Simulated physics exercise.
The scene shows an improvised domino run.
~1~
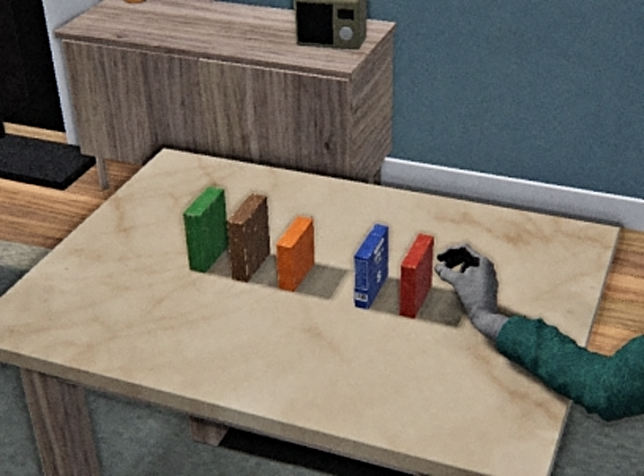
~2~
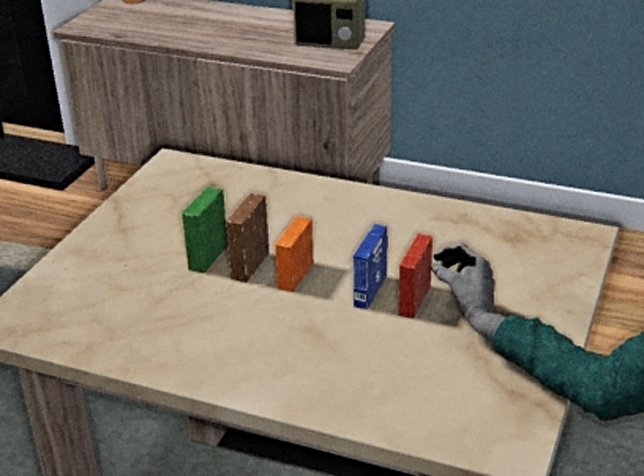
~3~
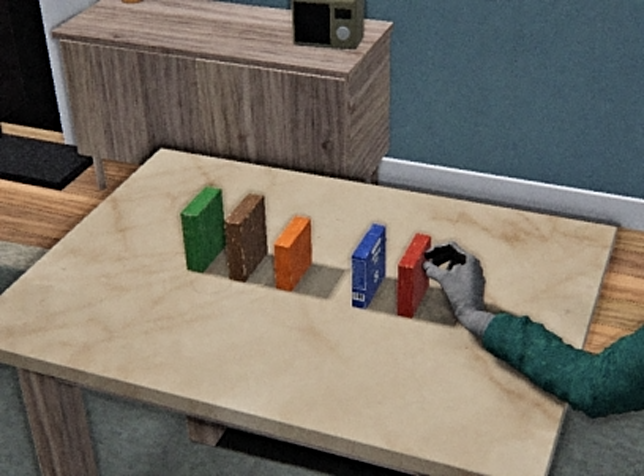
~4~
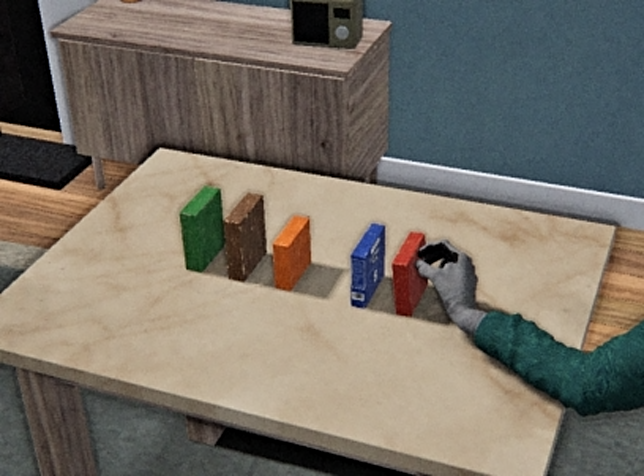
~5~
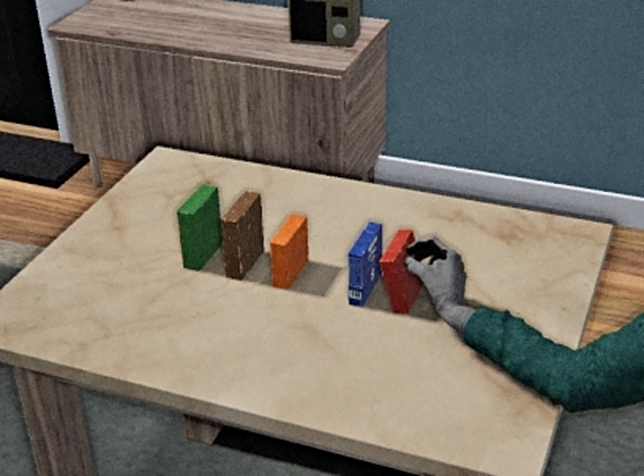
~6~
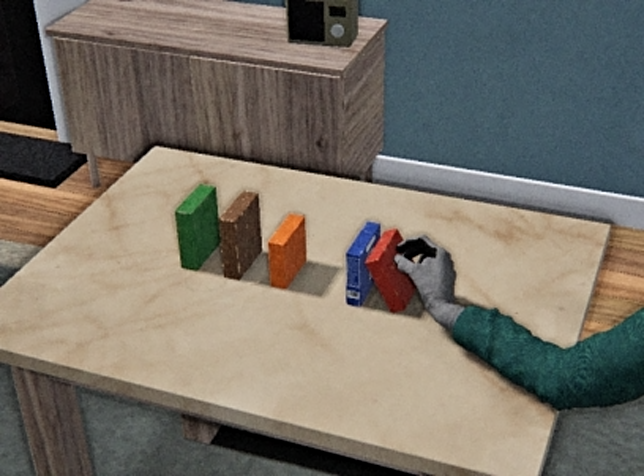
A gray hand in a green sleeve reaches in from the right toward a row of five upright blocks on a table, green, brown, orange, blue and red. It moves left to the red one and pushes it, and the red block tilts leftward, leaning toward the blue packet while the others stay upright.
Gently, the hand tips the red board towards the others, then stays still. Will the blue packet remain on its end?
No.
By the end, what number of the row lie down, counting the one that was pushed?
2.
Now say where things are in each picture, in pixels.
Blue packet (372, 267); brown block (250, 238), in the first picture.
Brown block (248, 238); orange board (295, 254), in the second picture.
Brown block (247, 238); orange board (294, 254), in the third picture.
Red board 5° over; brown block (246, 237); orange board (293, 253), in the fourth picture.
Red board 14° over; brown block (243, 236); orange board (290, 252), in the fifth picture.
Red board 27° over; blue packet (364, 264); brown block (241, 236), in the sixth picture.
Then, 0.20 s after the last picture, red board 67° over; blue packet tipped 59° from how it was near (334, 265).
Then, 0.40 s after the last picture, red board 71° over; blue packet on its side near (324, 274).
Then, 2.10 s after the last picture, blue packet resting near (324, 274).
At rest, tipped over on the table, blue packet; the other 2 in place. Seen from the same camera at the end, blue packet near (324, 274).
